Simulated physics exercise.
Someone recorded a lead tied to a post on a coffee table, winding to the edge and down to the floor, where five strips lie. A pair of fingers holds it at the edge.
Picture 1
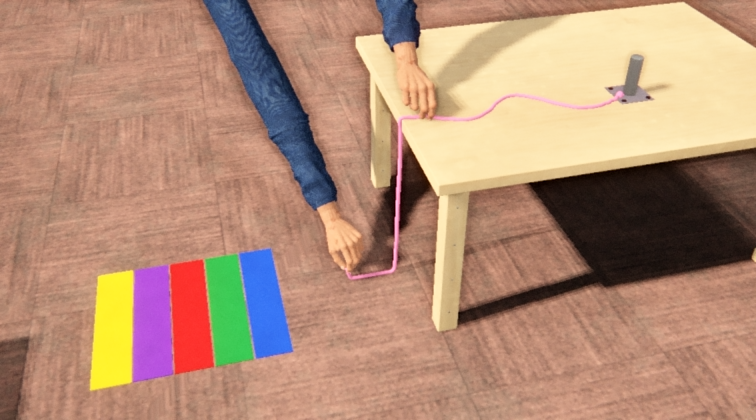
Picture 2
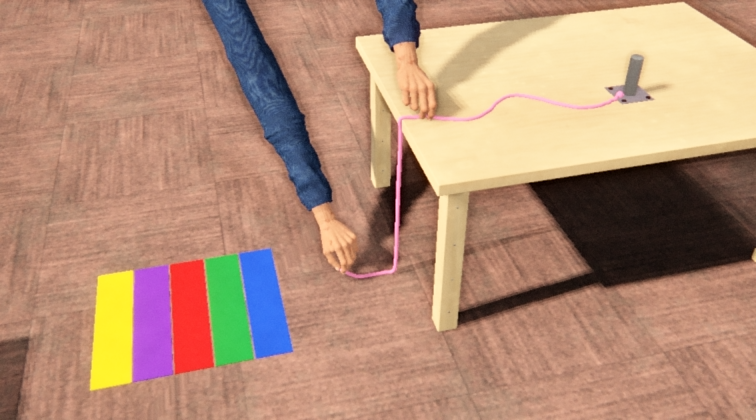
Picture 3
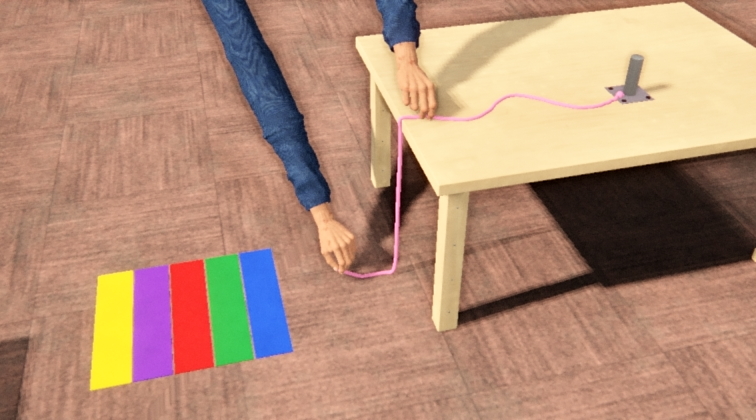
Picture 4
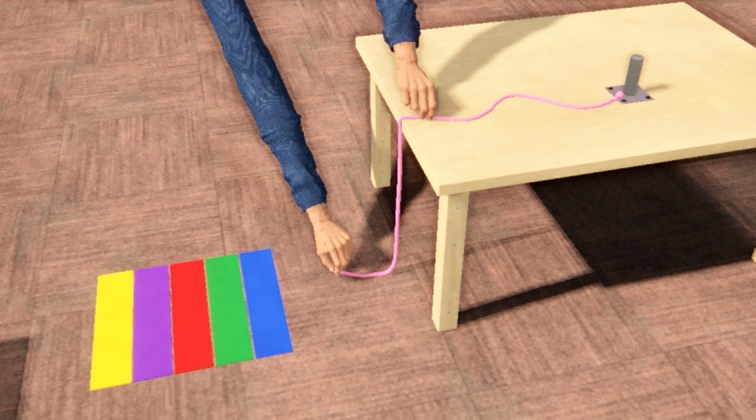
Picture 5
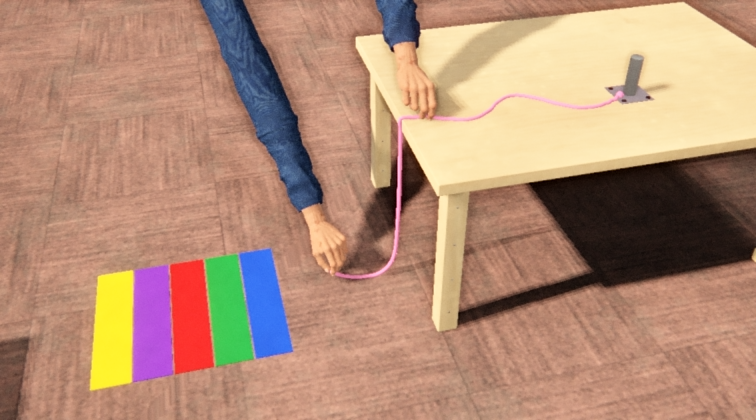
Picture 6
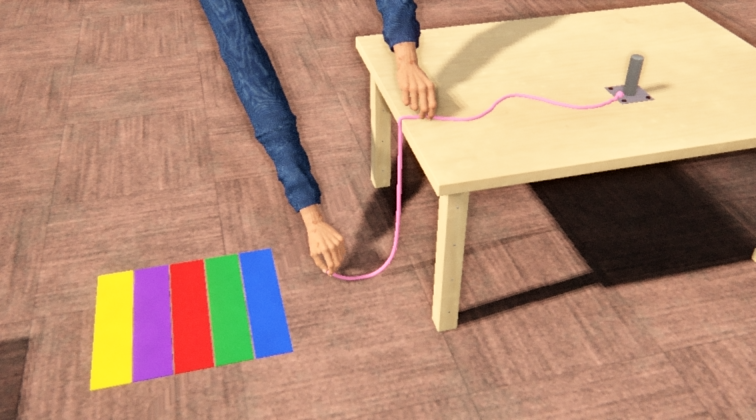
A hand low by the floor drew the end of a pink cord slightly left, rounding its bend, while another hand held the cord at the table's edge, near five coloured strips.
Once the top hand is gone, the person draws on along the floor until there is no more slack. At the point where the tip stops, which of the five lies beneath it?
The red strip lies beneath it.
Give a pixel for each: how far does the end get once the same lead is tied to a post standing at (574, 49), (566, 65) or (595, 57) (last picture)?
Taking the tries in turn, you get (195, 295), (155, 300) and (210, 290).
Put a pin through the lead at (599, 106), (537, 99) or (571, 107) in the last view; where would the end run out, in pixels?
The three spots are (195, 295), (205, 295) and (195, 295), in that order.
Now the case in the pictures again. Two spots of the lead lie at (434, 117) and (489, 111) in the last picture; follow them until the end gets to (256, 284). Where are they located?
Well, the first one sits at (402, 124), and the second one sits at (461, 112).
Early on, end near (256, 284); over blue.
Midway, end near (213, 291); over green.
At the end of the slack, end near (187, 296); over red. The red one.
